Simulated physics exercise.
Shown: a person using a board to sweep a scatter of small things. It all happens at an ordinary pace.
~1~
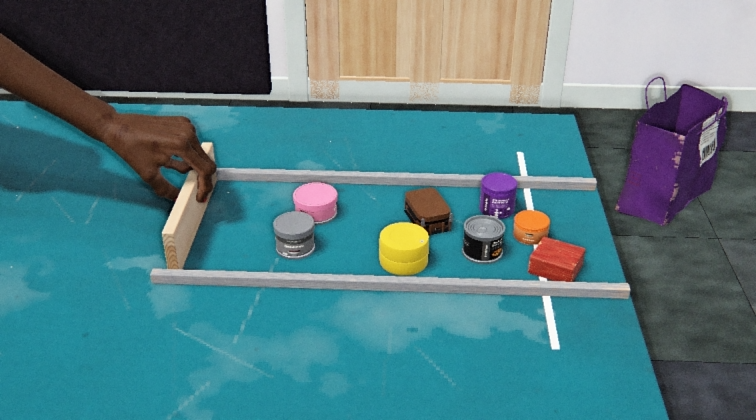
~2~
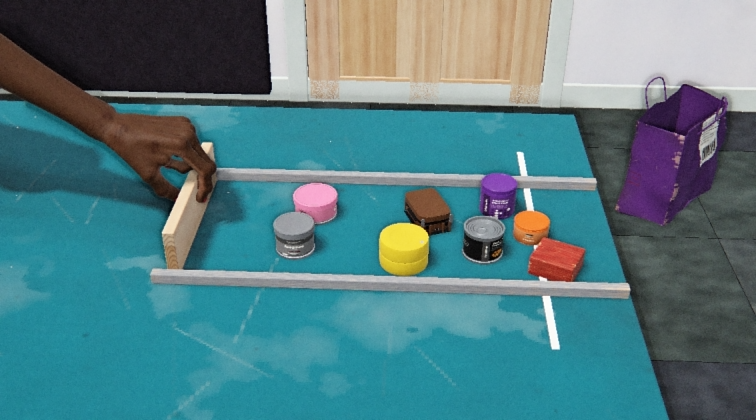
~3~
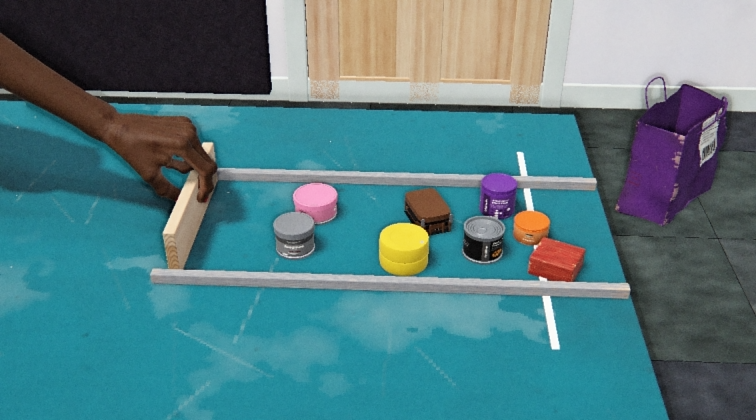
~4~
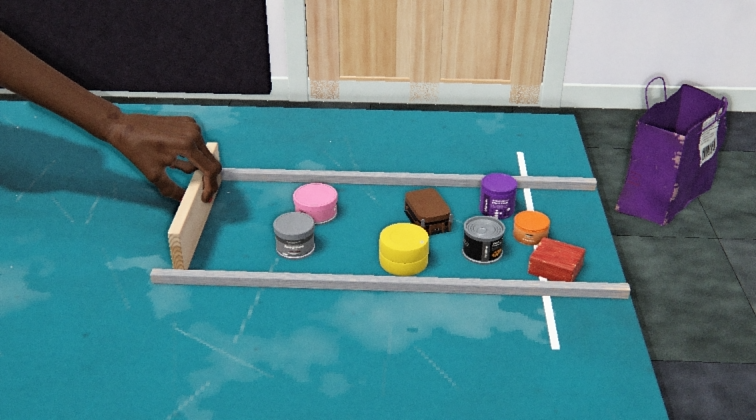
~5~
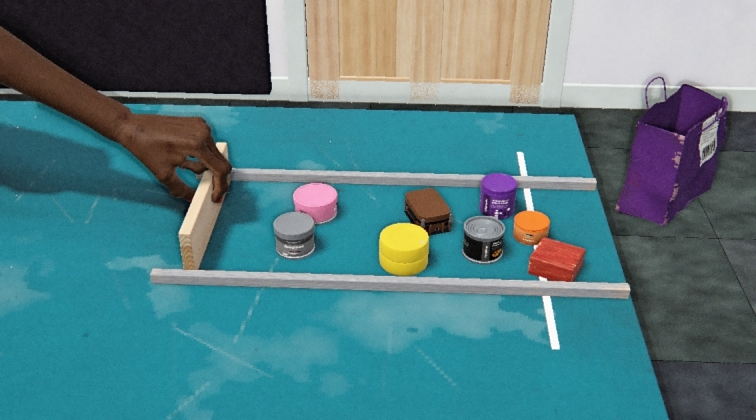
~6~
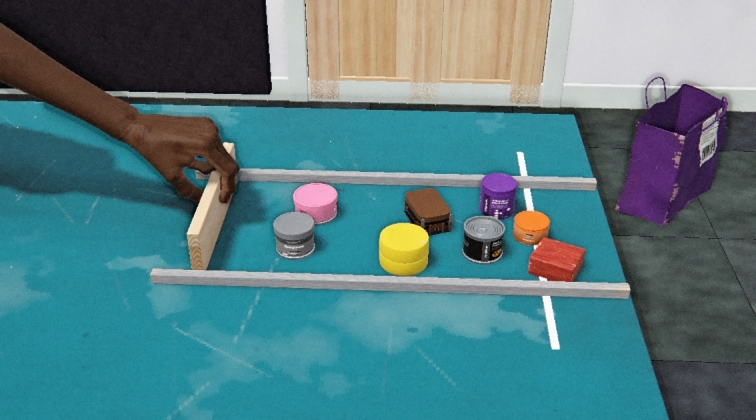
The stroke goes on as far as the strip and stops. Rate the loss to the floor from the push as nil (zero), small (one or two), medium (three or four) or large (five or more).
The loss is small.
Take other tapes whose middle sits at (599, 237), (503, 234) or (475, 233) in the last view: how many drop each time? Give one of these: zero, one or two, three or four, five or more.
Going through the tapes in order, the count is more than four, then none at all, then none at all.
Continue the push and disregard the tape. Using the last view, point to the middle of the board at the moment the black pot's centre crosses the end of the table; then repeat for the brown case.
Roughly (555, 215); for the second one, roughly (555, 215).
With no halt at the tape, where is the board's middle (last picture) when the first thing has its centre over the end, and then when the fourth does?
I'd say close to (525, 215), then close to (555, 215).
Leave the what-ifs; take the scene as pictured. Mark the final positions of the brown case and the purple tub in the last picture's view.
Around (593, 223), then around (546, 185).
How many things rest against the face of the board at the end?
Contact count: 4.
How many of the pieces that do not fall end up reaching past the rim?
The total comes out at 1.
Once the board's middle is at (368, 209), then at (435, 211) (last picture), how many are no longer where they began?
The counts are 4 and 6.
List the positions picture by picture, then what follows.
In the first frame, red block (557, 261); orange tub (531, 228); purple tub (498, 196); board (192, 204); tape (535, 235).
In the second frame, orange tub (531, 228); grey pot (295, 236).
In the third frame, purple tub (498, 196); pink tin (316, 204).
In the fourth frame, red block (557, 261); yellow lid (404, 249).
In the fifth frame, orange tub (531, 228); board (207, 205).
In the sixth frame, red block (557, 261); orange tub (531, 228); purple tub (498, 196); board (215, 205); tape (535, 235).
Soon after, none off yet; red block at rest near (557, 261); orange tub at rest near (531, 228); purple tub at rest near (498, 196).
At rest, the number that fall off is one or two; fallen, orange tub and red block.
